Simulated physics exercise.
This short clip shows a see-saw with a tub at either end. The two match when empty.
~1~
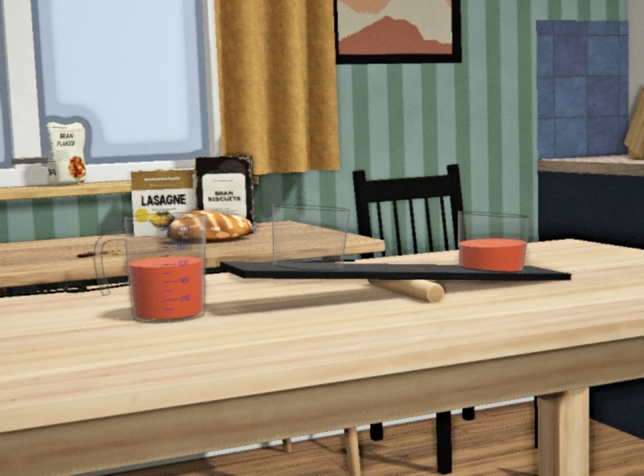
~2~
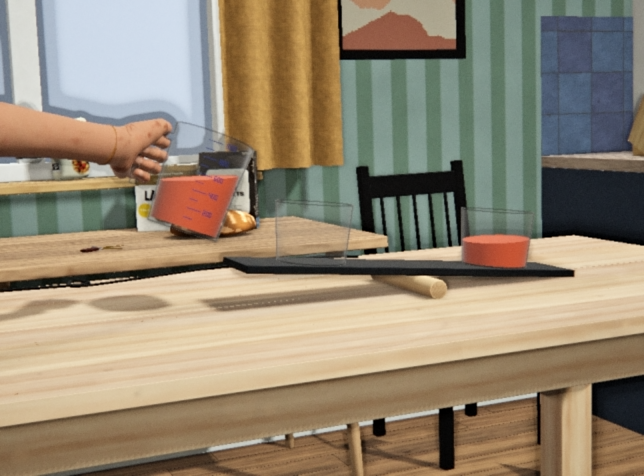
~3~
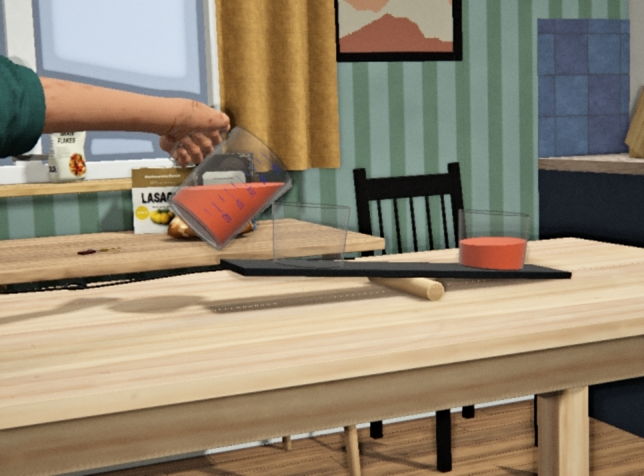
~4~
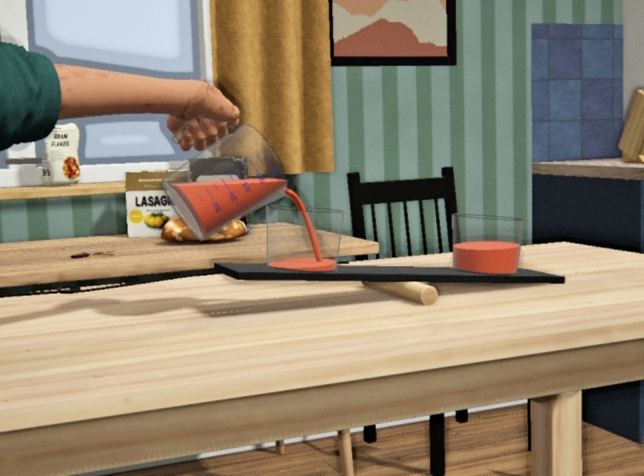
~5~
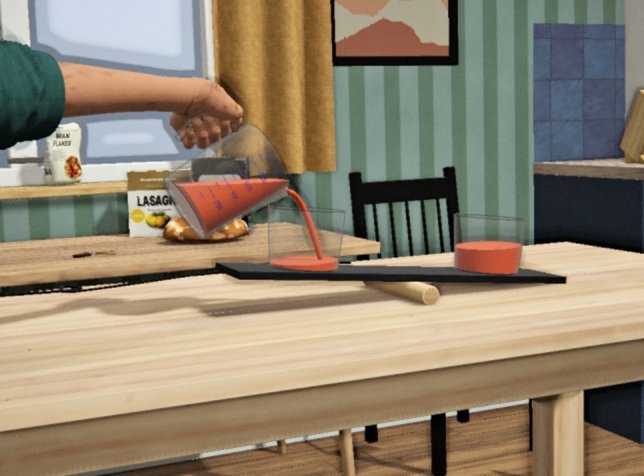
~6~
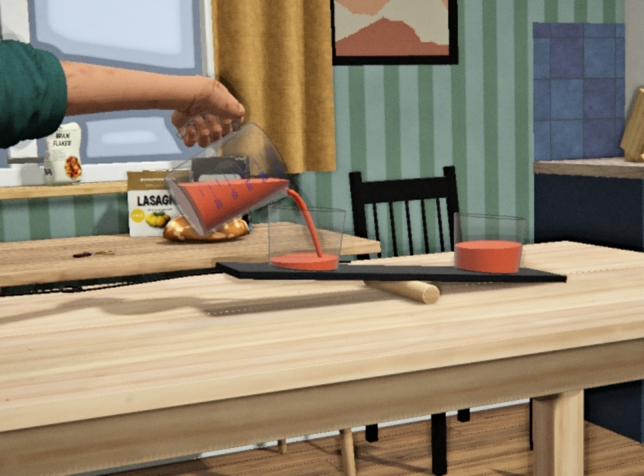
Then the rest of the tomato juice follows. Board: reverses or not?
Reverses.
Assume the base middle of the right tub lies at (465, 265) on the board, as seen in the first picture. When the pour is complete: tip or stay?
Judgement: It tips.
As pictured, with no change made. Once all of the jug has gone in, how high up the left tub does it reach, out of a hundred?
Level: Some 75 %.
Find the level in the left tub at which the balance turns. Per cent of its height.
I reckon close to 45 in a hundred.
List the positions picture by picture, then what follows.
In the first frame, at the start; jug (166, 264) about half full; left tub (309, 236) empty, raised; right tub (493, 240) about half full, on the low side.
In the second frame, a hand has the jug; rolling pin (435, 289); left tub (312, 231) empty.
In the third frame, the jug is tipped; jug (231, 188) tipped 50° with all of its load; left tub (310, 233) empty.
In the fourth frame, the stream is running; rolling pin (426, 295); left tub nearly empty, surface at (302, 264); right tub about half full, surface at (487, 246).
In the fifth frame, the stream is running; jug (228, 181) tipped 60° with nearly all of its load; left tub (305, 237) nearly empty.
In the sixth frame, the stream is running; rolling pin (428, 295); left tub nearly empty, surface at (304, 259); right tub about half full, surface at (488, 245).
Shortly, the left tub is about half full; the board leans as before.
Then, the left tub is about two thirds full; the board has swung over, and that end is down.
At the finish, the left tub is about three quarters full; the board has swung over, and that end is down.
